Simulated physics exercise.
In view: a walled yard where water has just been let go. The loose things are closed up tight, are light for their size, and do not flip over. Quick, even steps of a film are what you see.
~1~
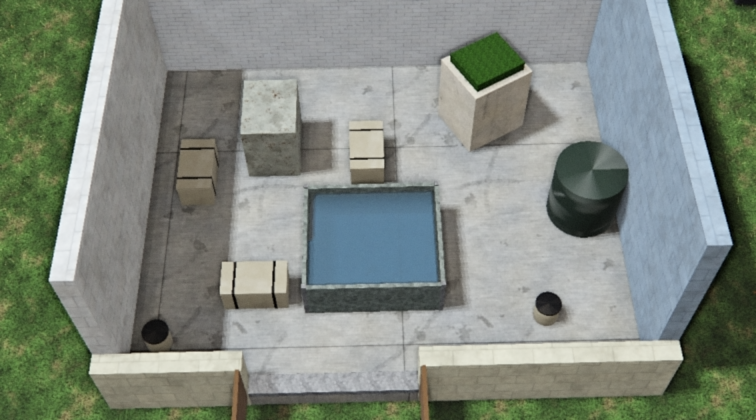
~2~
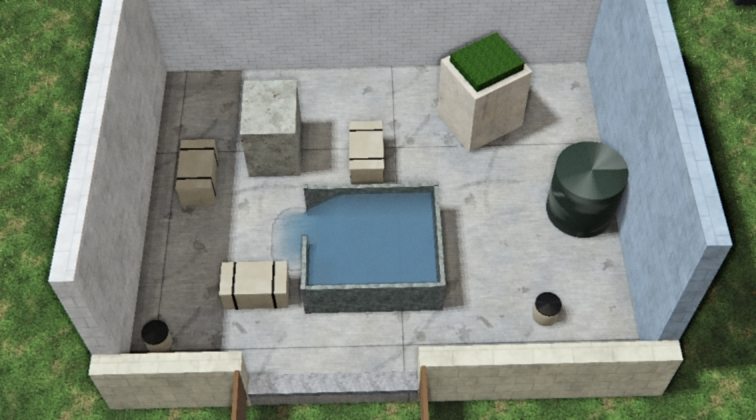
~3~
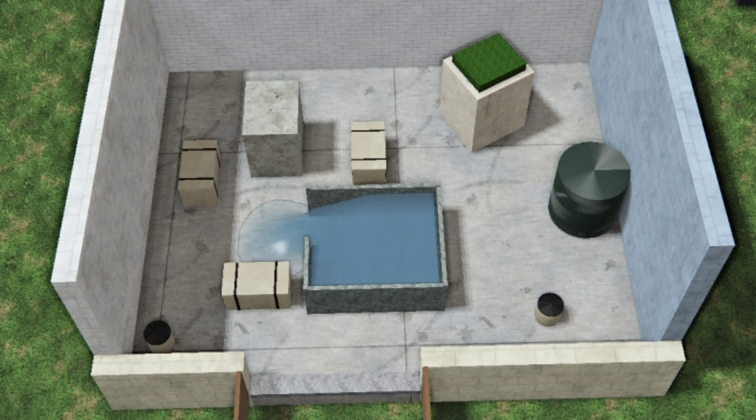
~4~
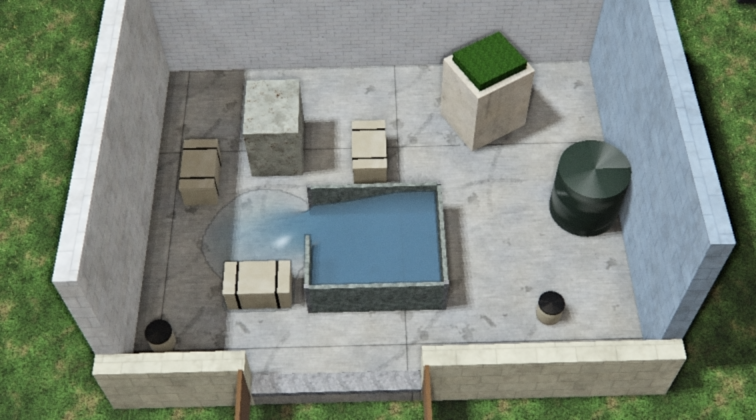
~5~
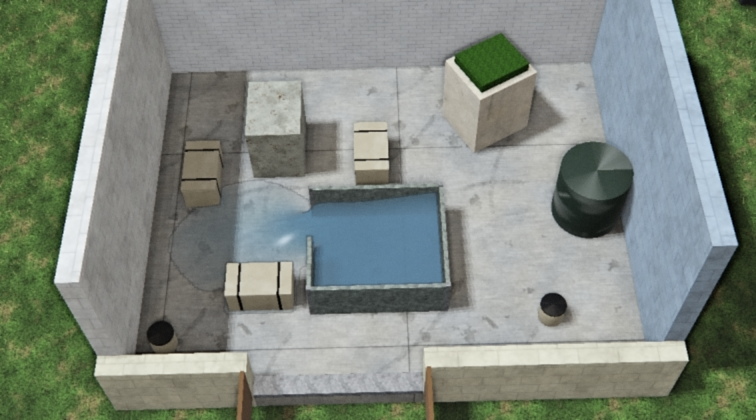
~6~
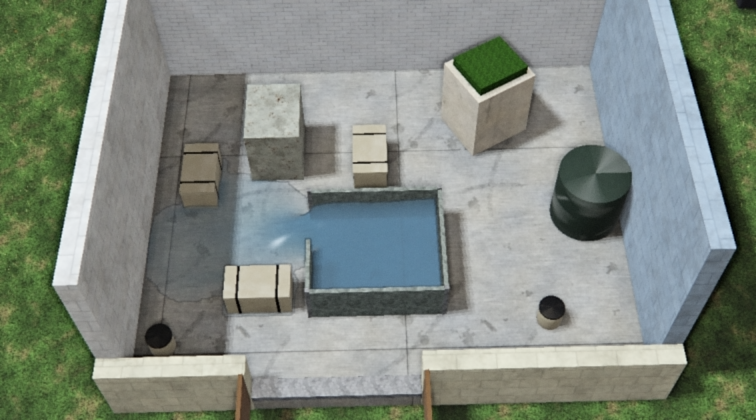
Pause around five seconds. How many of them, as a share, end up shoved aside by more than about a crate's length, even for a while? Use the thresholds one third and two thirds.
I'd put it between one third and two thirds.
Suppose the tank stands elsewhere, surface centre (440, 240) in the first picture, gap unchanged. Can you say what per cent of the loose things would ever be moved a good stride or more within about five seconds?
Some 60 per cent.
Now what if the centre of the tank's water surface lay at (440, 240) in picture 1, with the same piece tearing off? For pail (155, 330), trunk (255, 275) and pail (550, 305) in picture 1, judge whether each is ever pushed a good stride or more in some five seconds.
In turn: Beyond that mark, beyond that mark, under that mark.
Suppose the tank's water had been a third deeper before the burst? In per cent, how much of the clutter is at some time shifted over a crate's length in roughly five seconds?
Estimate: Around 40 in a hundred.
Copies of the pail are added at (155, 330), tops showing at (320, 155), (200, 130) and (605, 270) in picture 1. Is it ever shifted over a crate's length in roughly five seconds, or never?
First remains in place, second driven off, third remains in place.
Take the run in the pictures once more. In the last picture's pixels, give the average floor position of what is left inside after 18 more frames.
I'd put it around pixel (342, 235).
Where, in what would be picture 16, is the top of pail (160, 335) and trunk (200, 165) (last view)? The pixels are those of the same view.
Roughly (197, 350) for the first, roughly (182, 122) for the second.
A moment on, 0 of 5 are well off their spots; 0 afloat.
Next, 2 of 5 are well off their spots; 0 afloat.
Later, 2 of 5 are well off their spots; 1 afloat.
In the end, 2 of 5 are well off their spots, and 2 have been at some point; 0 afloat.
